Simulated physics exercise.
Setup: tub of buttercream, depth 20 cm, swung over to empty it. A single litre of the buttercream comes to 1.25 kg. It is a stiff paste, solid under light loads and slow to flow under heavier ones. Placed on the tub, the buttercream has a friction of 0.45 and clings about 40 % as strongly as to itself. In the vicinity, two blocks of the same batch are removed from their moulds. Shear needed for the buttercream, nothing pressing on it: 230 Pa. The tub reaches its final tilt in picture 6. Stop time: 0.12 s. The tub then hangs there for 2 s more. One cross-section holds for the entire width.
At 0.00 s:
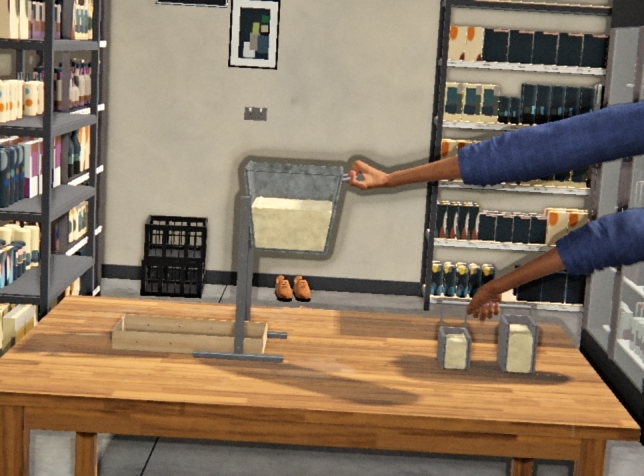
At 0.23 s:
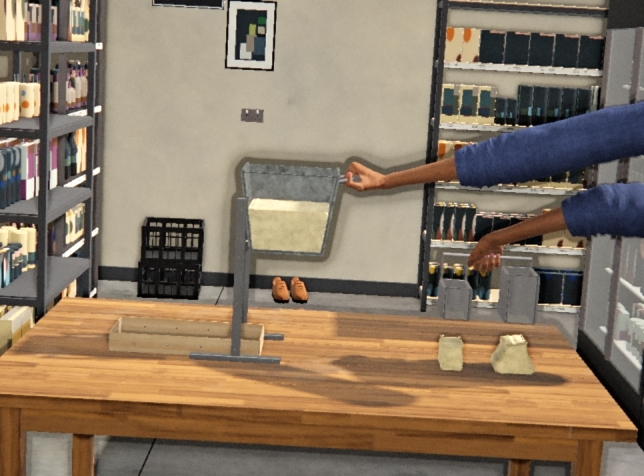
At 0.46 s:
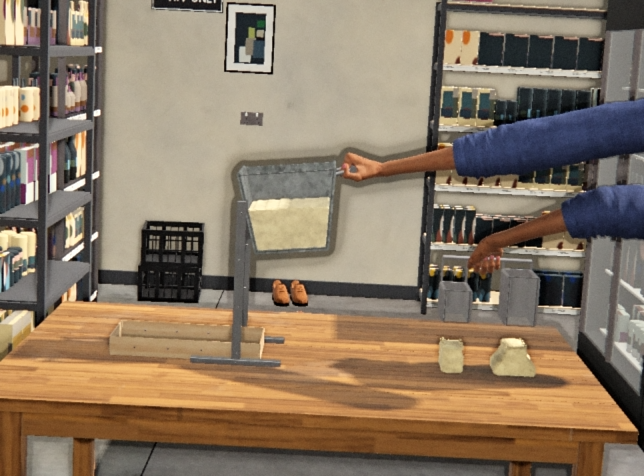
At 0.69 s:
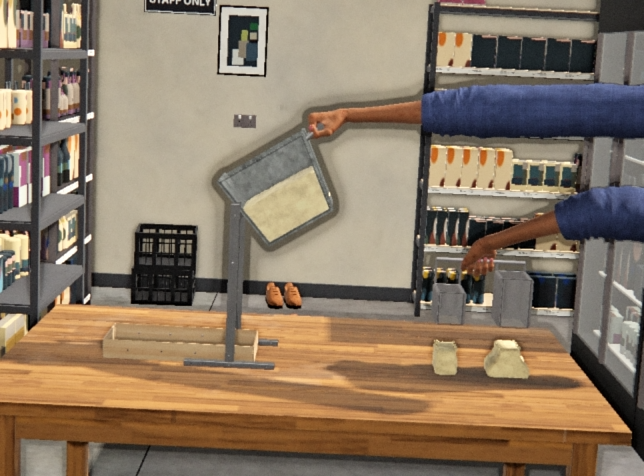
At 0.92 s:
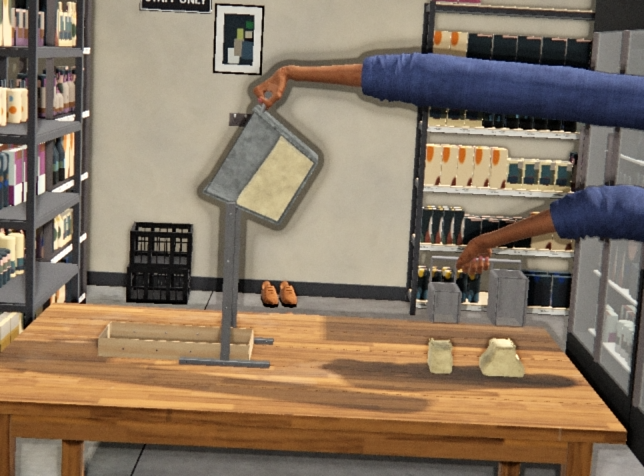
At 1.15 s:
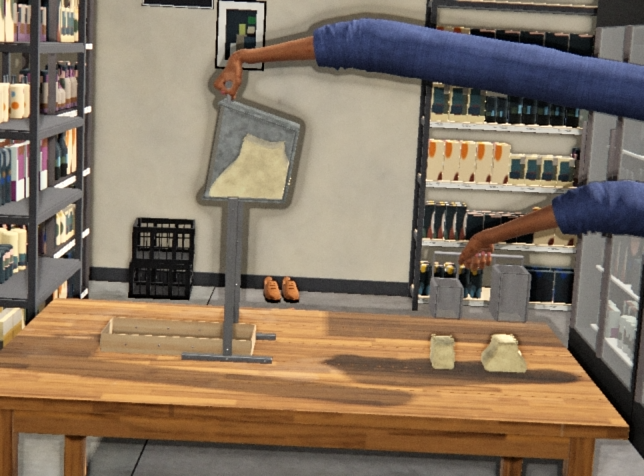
A grey tub of pale buttercream was swung up and over to the left by one hand, after the other had lifted two moulds off small blocks, the right one slumping noticeably.
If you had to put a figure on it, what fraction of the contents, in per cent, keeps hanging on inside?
The fraction that keeps hanging on inside is around 62 per cent.
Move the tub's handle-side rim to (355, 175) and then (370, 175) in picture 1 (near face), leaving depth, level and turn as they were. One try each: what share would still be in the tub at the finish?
Roughly 50 %, then 45 %.
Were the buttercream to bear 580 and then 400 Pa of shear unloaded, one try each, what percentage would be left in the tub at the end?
First 100 %, second 95 %.
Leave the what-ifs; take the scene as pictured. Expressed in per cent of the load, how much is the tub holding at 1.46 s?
Near 70 %.
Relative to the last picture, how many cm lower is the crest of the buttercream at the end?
Roughly 8 cm.
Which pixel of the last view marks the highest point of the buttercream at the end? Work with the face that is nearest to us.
About (247, 170).
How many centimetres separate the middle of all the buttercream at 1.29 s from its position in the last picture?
It has moved around 4 centimetres.
After 1.29 s, the tub is at 82 degrees and holds 91 %.
After 1.46 s, the tub is at 82 degrees and holds 71 %.
After 1.63 s, the tub is at 82 degrees and holds 62 %.
After 1.80 s, the tub is at 82 degrees and holds 62 %.
After 3.15 s, the tub is at 82 degrees and holds 62 %.
